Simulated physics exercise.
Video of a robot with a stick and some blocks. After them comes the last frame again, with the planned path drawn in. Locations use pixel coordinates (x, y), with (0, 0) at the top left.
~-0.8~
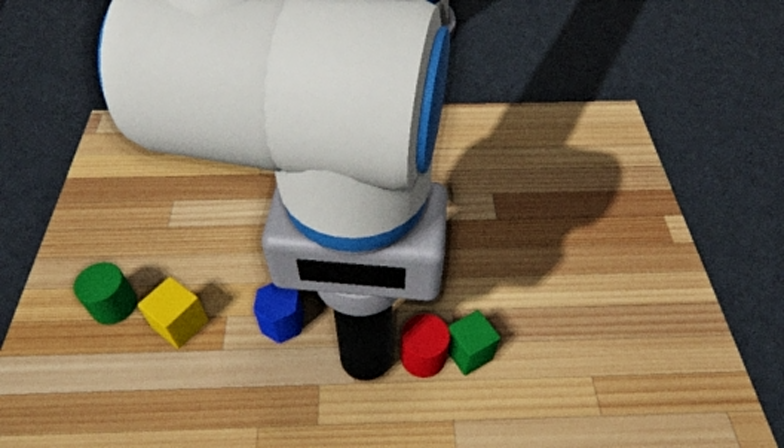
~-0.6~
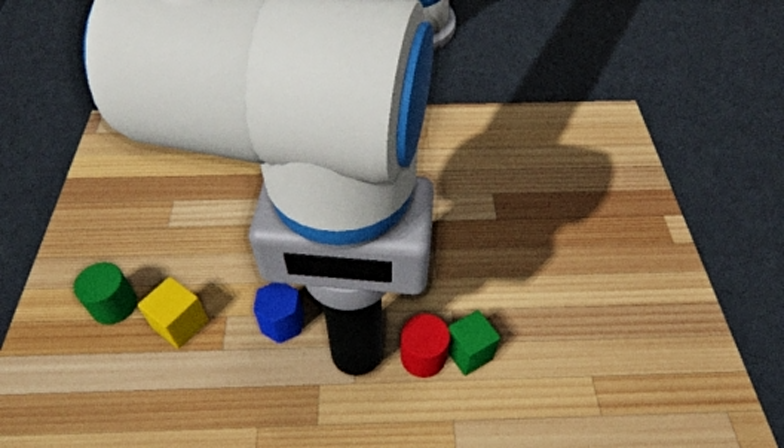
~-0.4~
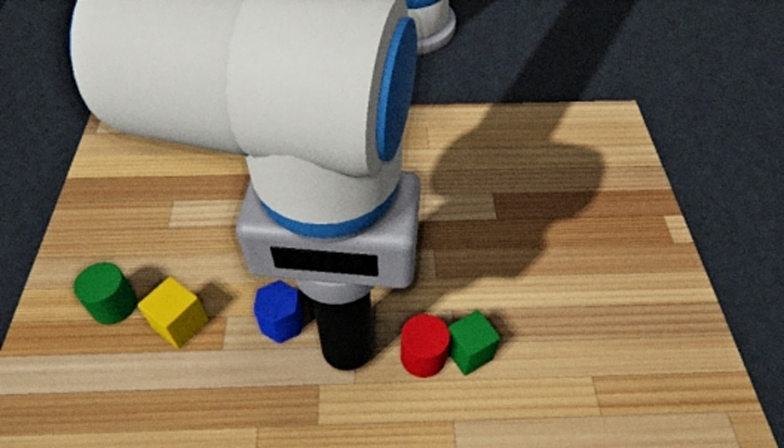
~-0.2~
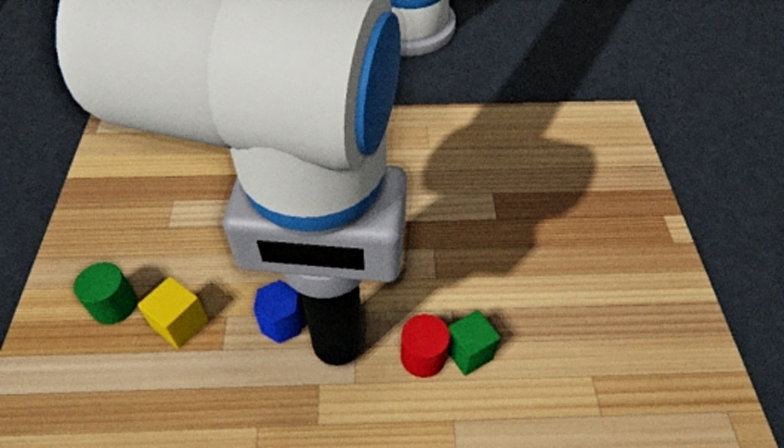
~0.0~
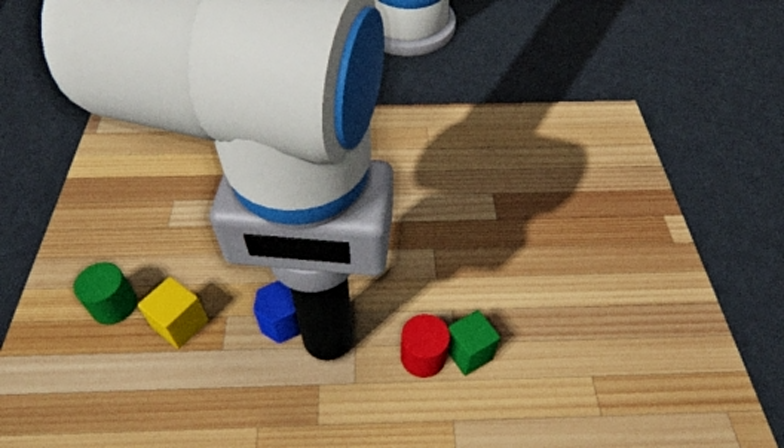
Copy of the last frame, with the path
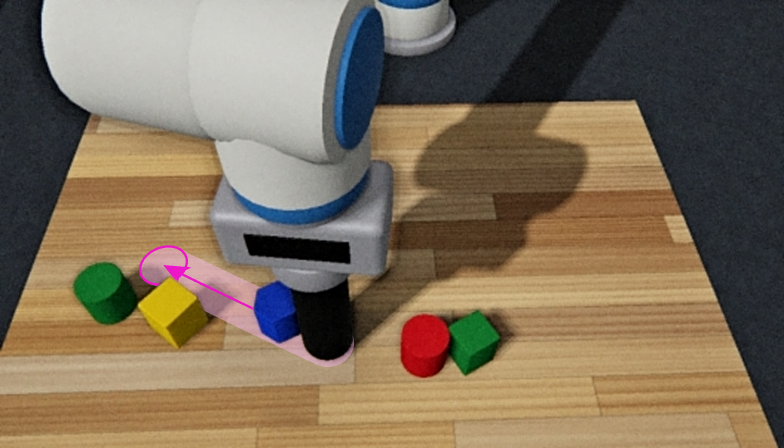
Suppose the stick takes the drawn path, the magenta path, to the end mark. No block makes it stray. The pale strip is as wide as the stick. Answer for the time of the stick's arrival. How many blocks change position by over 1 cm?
Put simply, one block is moved more than 1 cm.
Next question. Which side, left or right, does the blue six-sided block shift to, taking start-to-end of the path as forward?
Rightward.
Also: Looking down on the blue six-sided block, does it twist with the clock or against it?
It goes round the way clock hands do.
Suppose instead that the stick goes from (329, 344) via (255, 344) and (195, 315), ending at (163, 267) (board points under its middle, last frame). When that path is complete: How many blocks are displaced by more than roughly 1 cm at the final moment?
That's three or more.
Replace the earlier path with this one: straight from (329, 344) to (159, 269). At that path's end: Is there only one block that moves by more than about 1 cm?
Yes, I think so.
Path on the board, from (329, 344) to (164, 265).
What follows on the original path. One third of the way, stick at (267, 310); blue six-sided block at (225, 271), turned 15° clockwise.
Two thirds of the way, stick at (212, 284); blue six-sided block at (181, 238), turned 50° clockwise.
At the end, stick at (160, 259); yellow square in place; blue six-sided block at (147, 207), turned 80° clockwise.
